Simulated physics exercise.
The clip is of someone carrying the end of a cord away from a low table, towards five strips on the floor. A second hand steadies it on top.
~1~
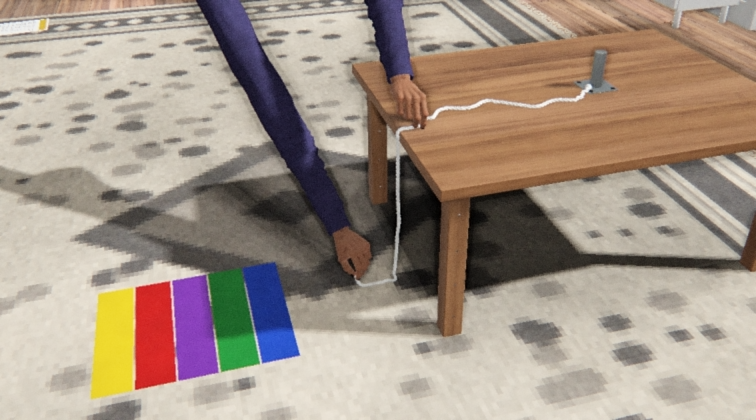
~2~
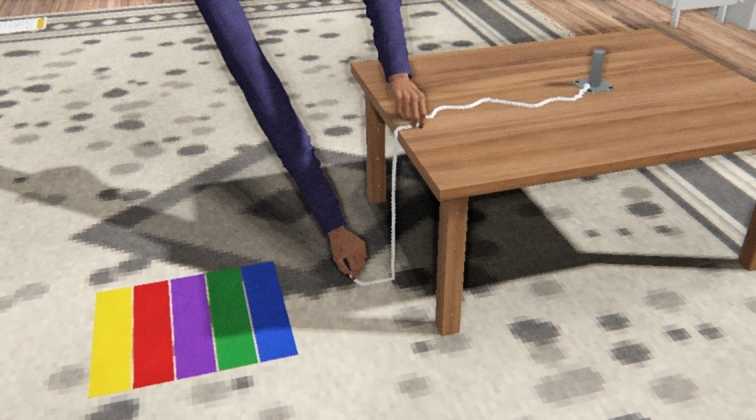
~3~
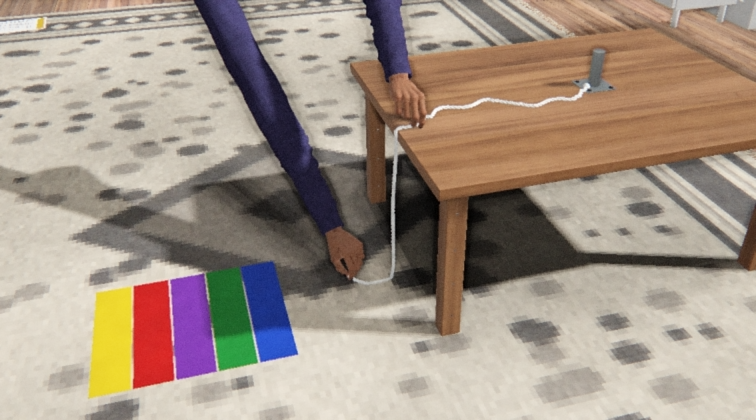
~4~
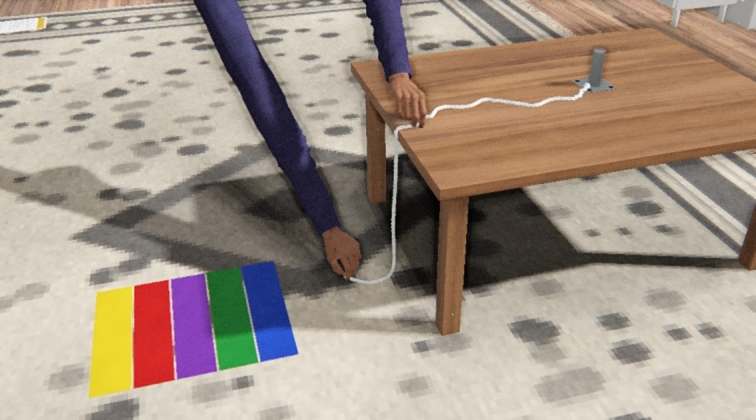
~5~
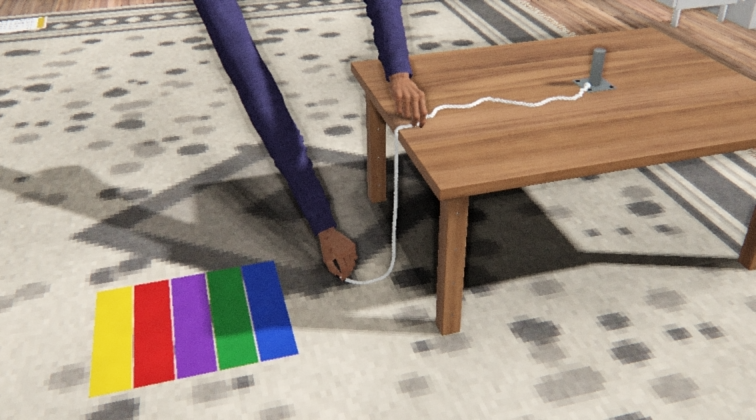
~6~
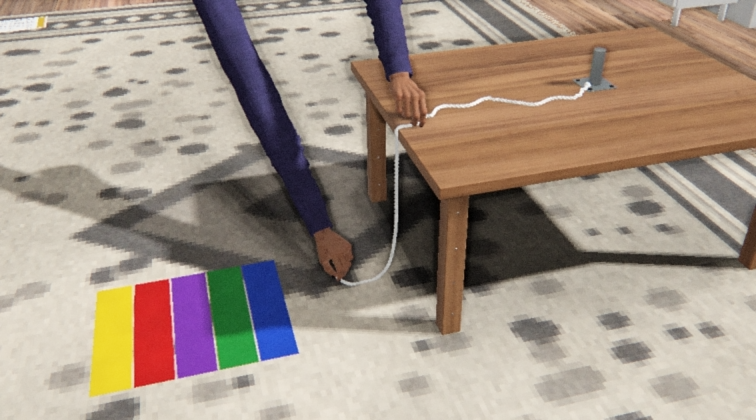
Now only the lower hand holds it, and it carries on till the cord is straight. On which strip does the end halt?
The purple one.
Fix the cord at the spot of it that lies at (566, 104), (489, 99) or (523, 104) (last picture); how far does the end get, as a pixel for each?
Try by try, around (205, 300), (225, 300) and (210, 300).
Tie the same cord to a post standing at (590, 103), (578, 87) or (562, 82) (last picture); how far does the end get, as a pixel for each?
In that order: (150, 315), (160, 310) and (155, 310).
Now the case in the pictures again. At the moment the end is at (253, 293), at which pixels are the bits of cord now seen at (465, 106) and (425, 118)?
About (440, 112), and the other about (393, 131).
A little later, end near (253, 293); over blue.
Next, end near (210, 301); over green.
When it is tight, end near (186, 305); over purple. It halts on the purple strip.
